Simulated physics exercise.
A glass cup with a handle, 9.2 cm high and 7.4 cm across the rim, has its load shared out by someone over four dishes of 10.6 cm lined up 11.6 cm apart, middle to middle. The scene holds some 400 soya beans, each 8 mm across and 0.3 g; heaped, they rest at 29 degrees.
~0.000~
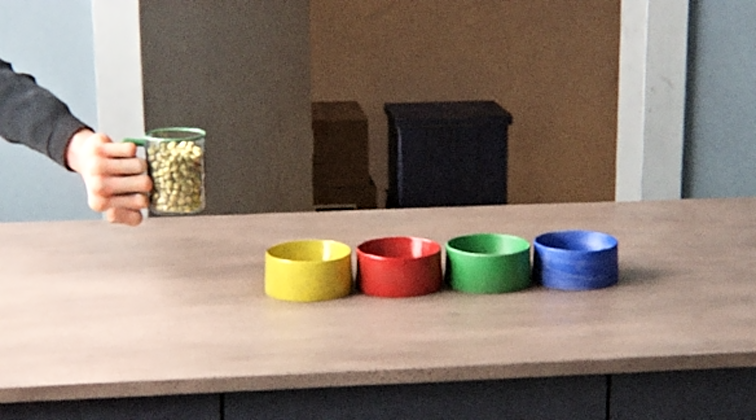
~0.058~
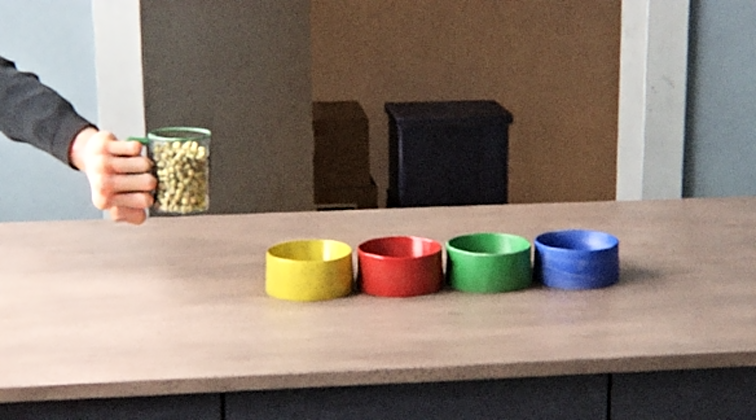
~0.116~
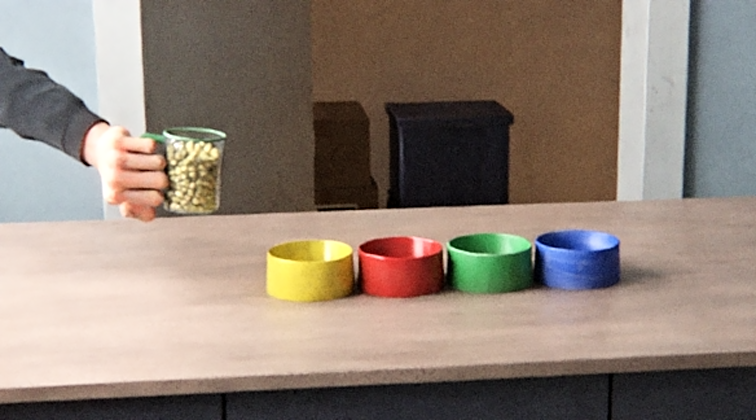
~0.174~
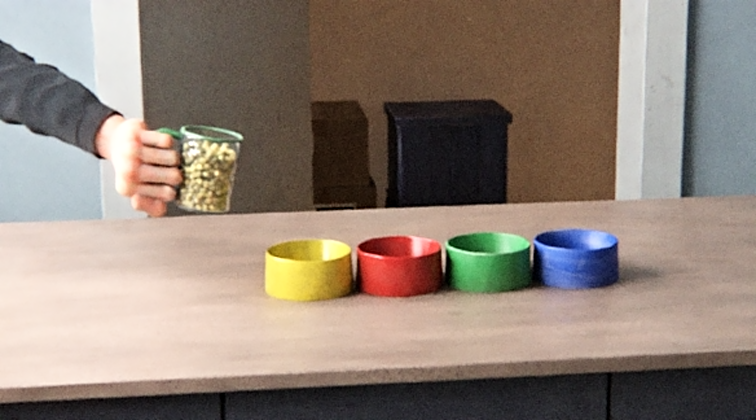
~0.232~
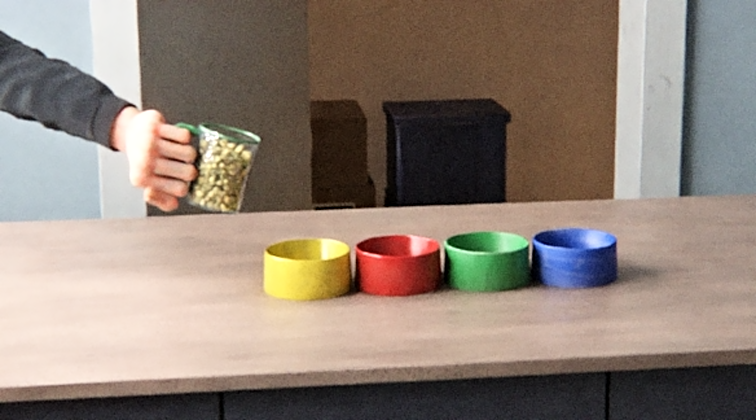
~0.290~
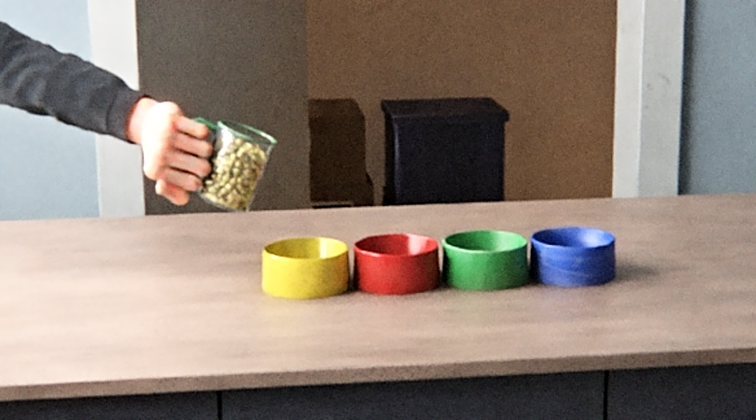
A hand in a dark sleeve reaches in from the left, holding a clear handled cup of pale beans above a wooden counter, seen from the front and slightly above. Yellow, red, green and blue dishes stand in a row from left to right, with a dark bin behind. The hand moves the cup rightward, tilting it toward the dishes, while the view stays almost still.
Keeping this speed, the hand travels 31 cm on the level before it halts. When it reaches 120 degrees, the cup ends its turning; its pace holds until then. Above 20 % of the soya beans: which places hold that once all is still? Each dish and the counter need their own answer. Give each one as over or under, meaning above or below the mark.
Red dish: Under, blue dish: Under, green dish: Over, yellow dish: Under, counter: Under.
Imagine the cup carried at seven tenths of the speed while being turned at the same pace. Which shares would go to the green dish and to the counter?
Shares: Green 90, counter 0.
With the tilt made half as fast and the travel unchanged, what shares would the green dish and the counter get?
The green dish would get 100 and the counter 0.
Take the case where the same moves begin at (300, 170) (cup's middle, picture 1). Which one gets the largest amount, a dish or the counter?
Result - top receiver is blue.
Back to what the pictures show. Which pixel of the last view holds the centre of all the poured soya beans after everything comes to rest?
(486, 261) or so.
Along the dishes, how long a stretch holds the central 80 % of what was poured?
About 6 cm.
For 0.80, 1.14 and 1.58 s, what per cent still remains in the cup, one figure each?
One after the other: 100, 80, 5 in a hundred.
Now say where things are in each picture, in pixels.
Cup at (176, 172), tilt 0 degrees, lip at (205, 134), moved 0.0 cm; middle of the pieces at (176, 180); yellow dish at (309, 251); red dish at (399, 248); green dish at (488, 245); blue dish at (576, 241), in the first picture.
Cup at (181, 171), tilt 1 degrees, lip at (210, 134), moved 0.5 cm; middle of the pieces at (180, 179), in the second picture.
Cup at (193, 171), tilt 5 degrees, lip at (225, 137), moved 1.9 cm; middle of the pieces at (192, 180), in the third picture.
Cup at (207, 170), tilt 10 degrees, lip at (242, 139), moved 3.8 cm; middle of the pieces at (205, 178), in the fourth picture.
Cup at (221, 169), tilt 16 degrees, lip at (259, 141), moved 5.7 cm; middle of the pieces at (219, 177), in the fifth picture.
Cup at (235, 167), tilt 21 degrees, lip at (276, 142), moved 7.7 cm; middle of the pieces at (232, 175); yellow dish at (306, 249); red dish at (396, 245); green dish at (485, 241); blue dish at (573, 238). Its pace works out near 90 degrees a second; the hand travels 33 cm a second, in the sixth picture.
Then, at 0.80 s, tilt 68 degrees; cup holds 100 %.
After 1.14 s, tilt 99 degrees; cup holds 80 %, green 10 %.
Then, at 1.58 s, tilt 120 degrees; cup holds 5 %, green 90 %.
In the end, at 2.3 s, red 0 %, blue 0 %, green 100 %, yellow 0 %, counter 0 %.
